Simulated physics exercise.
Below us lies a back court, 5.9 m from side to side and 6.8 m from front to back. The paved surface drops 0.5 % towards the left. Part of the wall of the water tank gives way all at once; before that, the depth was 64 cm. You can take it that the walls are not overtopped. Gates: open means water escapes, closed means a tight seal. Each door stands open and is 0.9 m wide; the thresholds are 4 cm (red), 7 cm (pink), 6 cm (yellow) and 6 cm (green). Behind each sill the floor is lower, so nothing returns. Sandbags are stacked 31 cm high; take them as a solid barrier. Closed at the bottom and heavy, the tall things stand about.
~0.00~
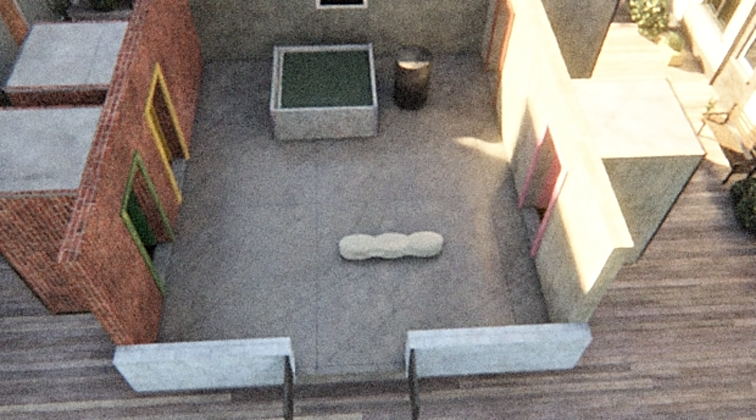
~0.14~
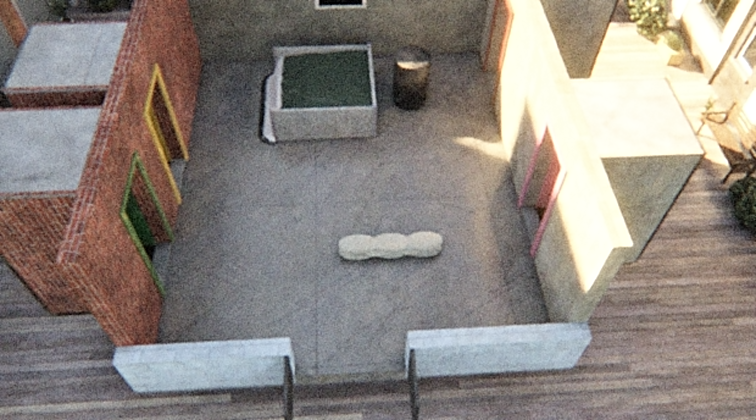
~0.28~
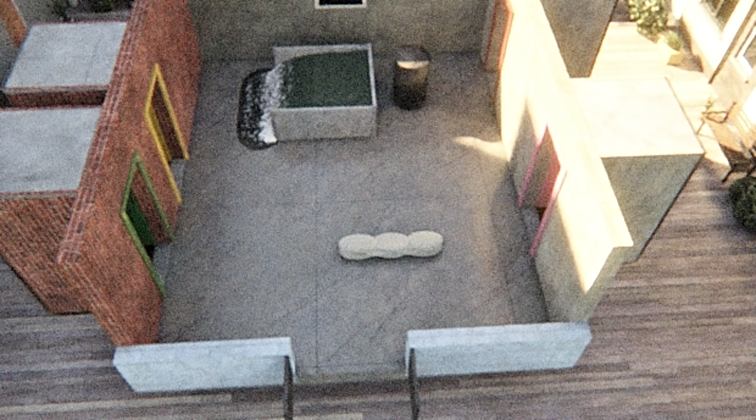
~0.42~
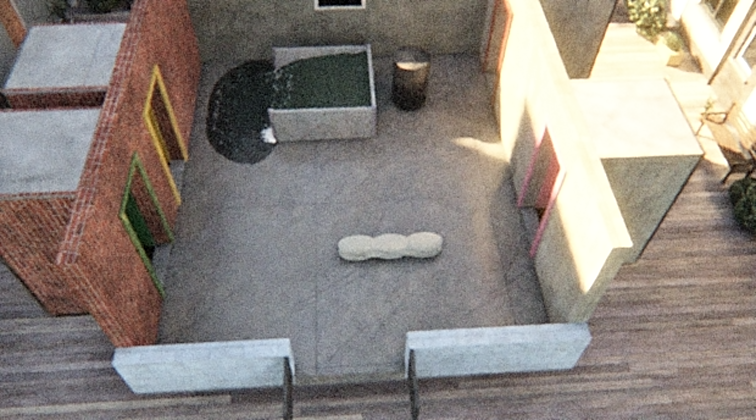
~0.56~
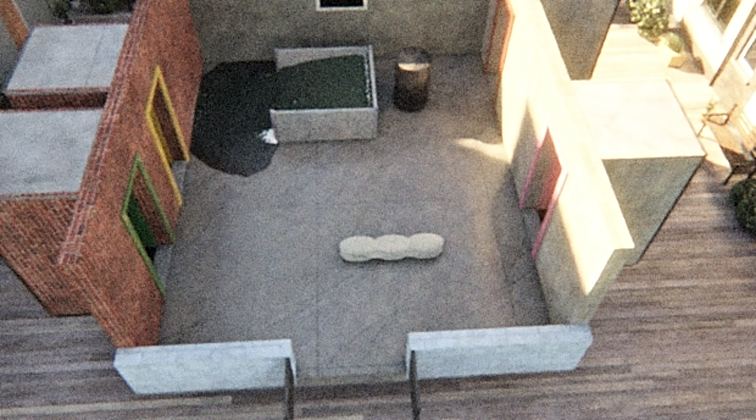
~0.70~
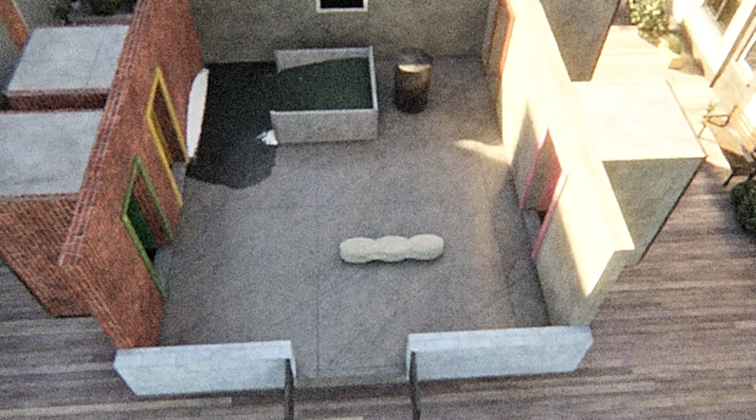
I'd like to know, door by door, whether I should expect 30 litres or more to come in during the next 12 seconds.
Here is what to expect: At the red door, that much or more; at the pink door, not that much; at the yellow door, that much or more; at the green door, not that much.
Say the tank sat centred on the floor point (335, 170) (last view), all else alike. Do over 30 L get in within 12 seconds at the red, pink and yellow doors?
Checking the limit: Red is within it, pink is within it and yellow is beyond it.
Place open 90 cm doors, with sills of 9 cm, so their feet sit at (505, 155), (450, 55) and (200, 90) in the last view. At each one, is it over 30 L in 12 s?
Per doorway, in order: Insufficient / insufficient / sufficient.
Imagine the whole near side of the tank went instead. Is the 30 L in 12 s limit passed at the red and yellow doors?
Versus the limit - red: Within, yellow: Within.
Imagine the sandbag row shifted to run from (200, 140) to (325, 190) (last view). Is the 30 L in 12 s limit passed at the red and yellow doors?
Red exceeded, yellow within the limit.
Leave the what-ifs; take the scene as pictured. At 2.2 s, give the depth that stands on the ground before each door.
You'd get red at 0 cm, pink at 0 cm, yellow at 14 cm, and green at 6 cm.
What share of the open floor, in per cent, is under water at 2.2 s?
About 25 per cent.
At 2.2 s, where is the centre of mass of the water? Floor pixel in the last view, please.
Around (256, 119) in the last picture.
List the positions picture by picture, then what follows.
The water tank at (324, 80) is whole and still, 64 cm deep, in the first frame.
The front is at (273, 142), 1.0 m from the gap at (278, 99); 0.3 m2 of floor is under water; 64 cm left at the back of the water tank, in the second frame.
The front is at (265, 71), 1.1 m from the gap at (278, 100); 1.2 m2 of floor is under water; 64 cm left at the back of the water tank, in the third frame.
The front is at (239, 69), 1.5 m from the gap at (278, 101); 2.8 m2 of floor is under water; 60 cm left at the back of the water tank, in the fourth frame.
The front is at (201, 81), 1.9 m from the gap at (279, 102); 4.2 m2 of floor is under water; 54 cm left at the back of the water tank, in the fifth frame.
The front is at (187, 170), 2.2 m from the gap at (279, 104); 4.6 m2 of floor is under water; 54 cm left at the back of the water tank, in the sixth frame.
After 1.4 s water covers 15 % of the floor and is deepest (51 cm) near (204, 69); red door not reached, pink door not reached, yellow door 15 cm at the sill, 6 L in, green door not reached.
After 2.2 s water covers 25 % of the floor and is deepest (40 cm) near (204, 69); red door not reached, pink door not reached, yellow door 14 cm at the sill, 36 L in, green door 6 cm at the sill, 0 L in.
After 3.5 s water covers 50 % of the floor and is deepest (20 cm) near (153, 371); red door not reached, pink door not reached, yellow door 10 cm at the sill, 65 L in, green door 6 cm at the sill, 0 L in.
After 7.0 s water covers 80 % of the floor and is deepest (10 cm) near (153, 371); red door 7 cm at the sill, 61 L in, pink door 2 cm at the sill, 0 L in, yellow door 6 cm at the sill, 79 L in, green door 6 cm at the sill, 1 L in.
After 12.0 s water covers 95 % of the floor and is deepest (7 cm) near (389, 324); red door 2 cm at the sill, 67 L in, pink door 4 cm at the sill, 0 L in, yellow door 4 cm at the sill, 79 L in, green door 6 cm at the sill, 8 L in.
